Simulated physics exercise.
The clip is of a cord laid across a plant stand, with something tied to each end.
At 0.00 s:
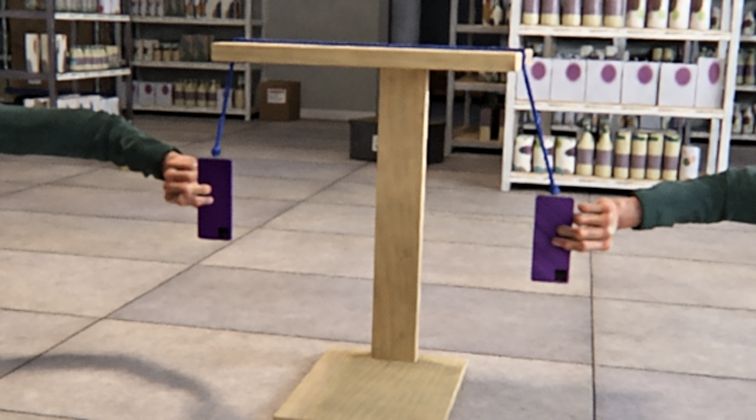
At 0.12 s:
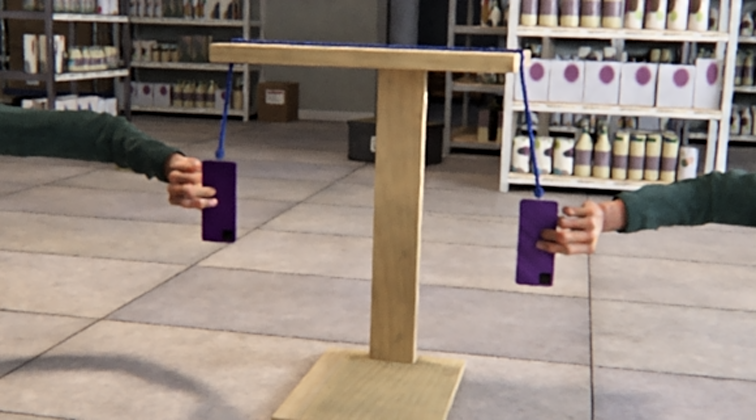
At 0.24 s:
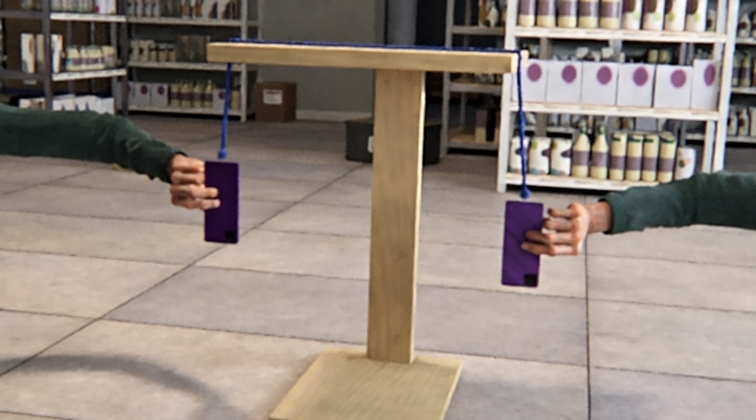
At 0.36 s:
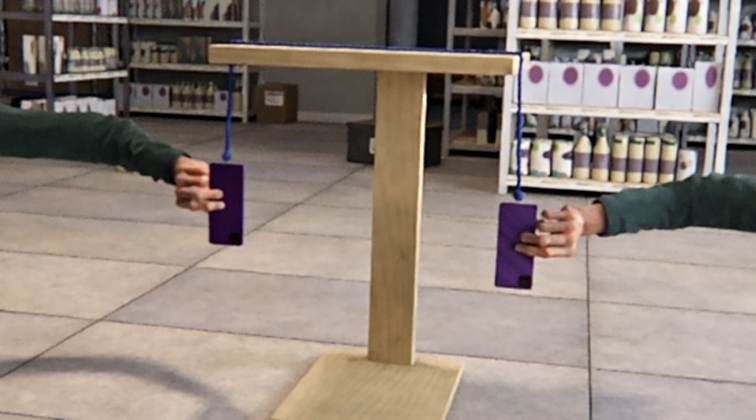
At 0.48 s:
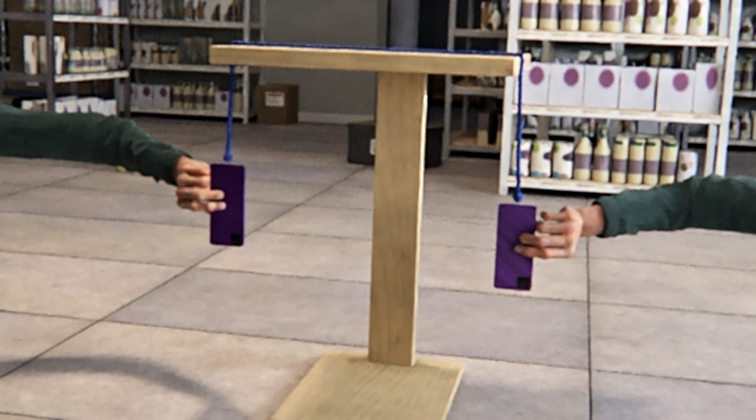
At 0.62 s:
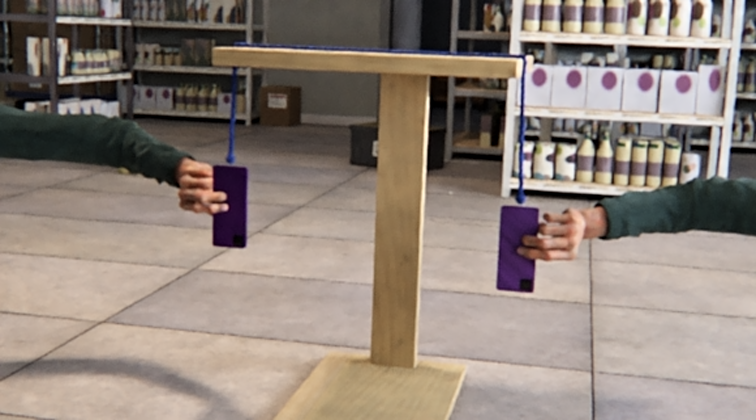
In a storage room with a tiled floor and shelves of bottles and boxes behind, a wooden stand is seen from the front. A blue cord lies across its flat top, with a purple phone tied at each end, each held by a hand in a dark green sleeve. The right hand moves its phone inward to the left, the left hand shifts slightly right, then both stay nearly still.
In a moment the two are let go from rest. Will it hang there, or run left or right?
The cord stays as it is.
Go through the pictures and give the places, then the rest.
The first picture shows left phone (215, 199); right phone (552, 240); cord over the top (385, 46).
The second picture shows left phone (219, 202); right phone (537, 243).
The third picture shows left phone (221, 202); right phone (522, 245).
The fourth picture shows left phone (226, 205); right phone (516, 246).
The fifth picture shows left phone (227, 205); right phone (515, 247).
The sixth picture shows left phone (230, 207); right phone (517, 249); cord over the top (386, 52).
After 0.94 s, left phone still level near (234, 204); right phone still level near (513, 250).
After 1.72 s, left phone still level near (230, 203); right phone still level near (517, 250).
In the end, left phone still level near (234, 204); right phone still level near (508, 250). The cord hangs still.
